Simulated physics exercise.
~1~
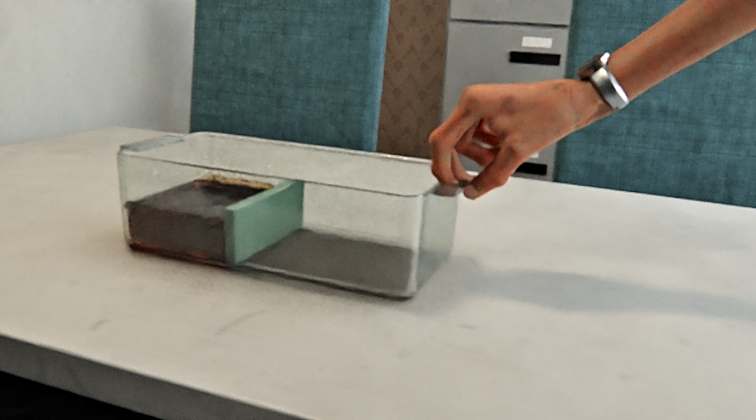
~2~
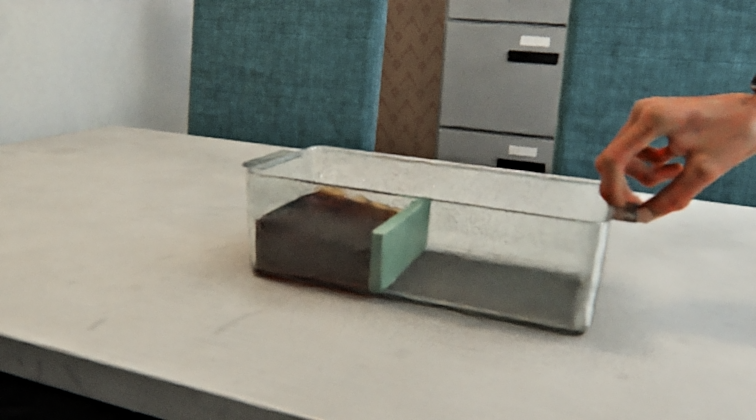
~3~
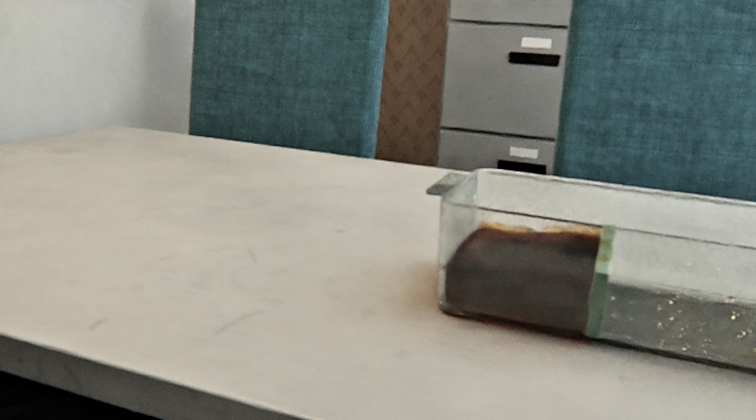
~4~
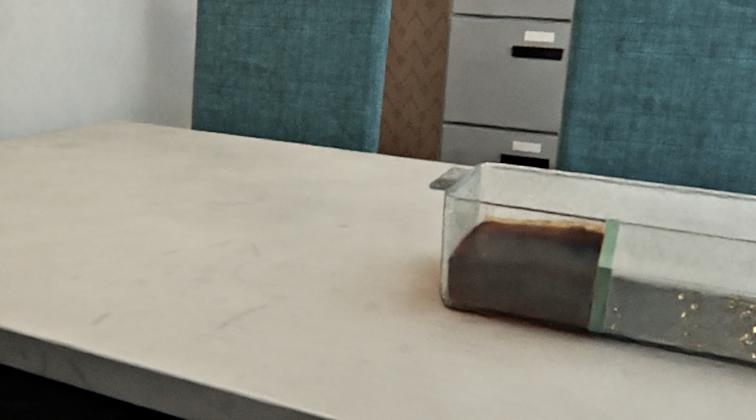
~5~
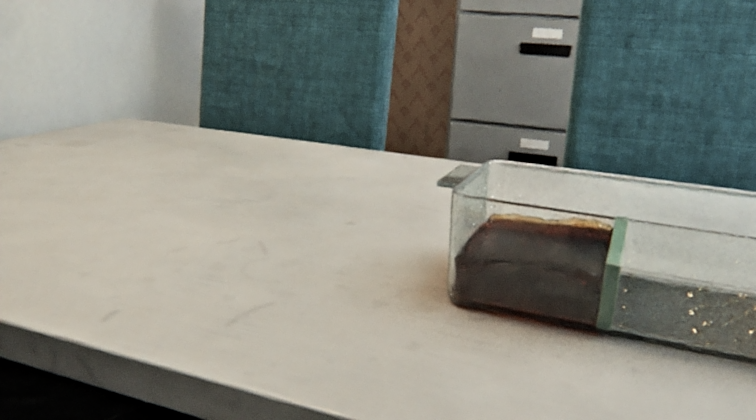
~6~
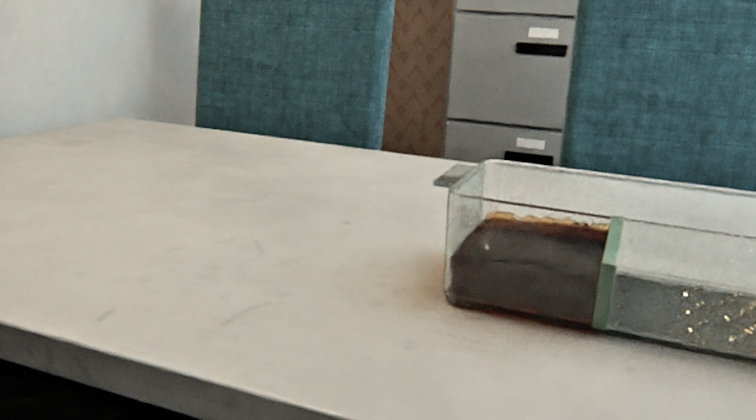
A clear two-part food box with dark tea in its left section and a green divider sits on a pale table, a hand with a wristband gripping its right rim. The hand pulls the box to the right in one smooth slide, and the tea stays mostly behind the divider. The hand leaves view as the box's right end passes out of sight. Small glinting drops now show in the right section. The box then rests, the tea settles, and nearly all of it remains on the left, with none seen spilled on the table.
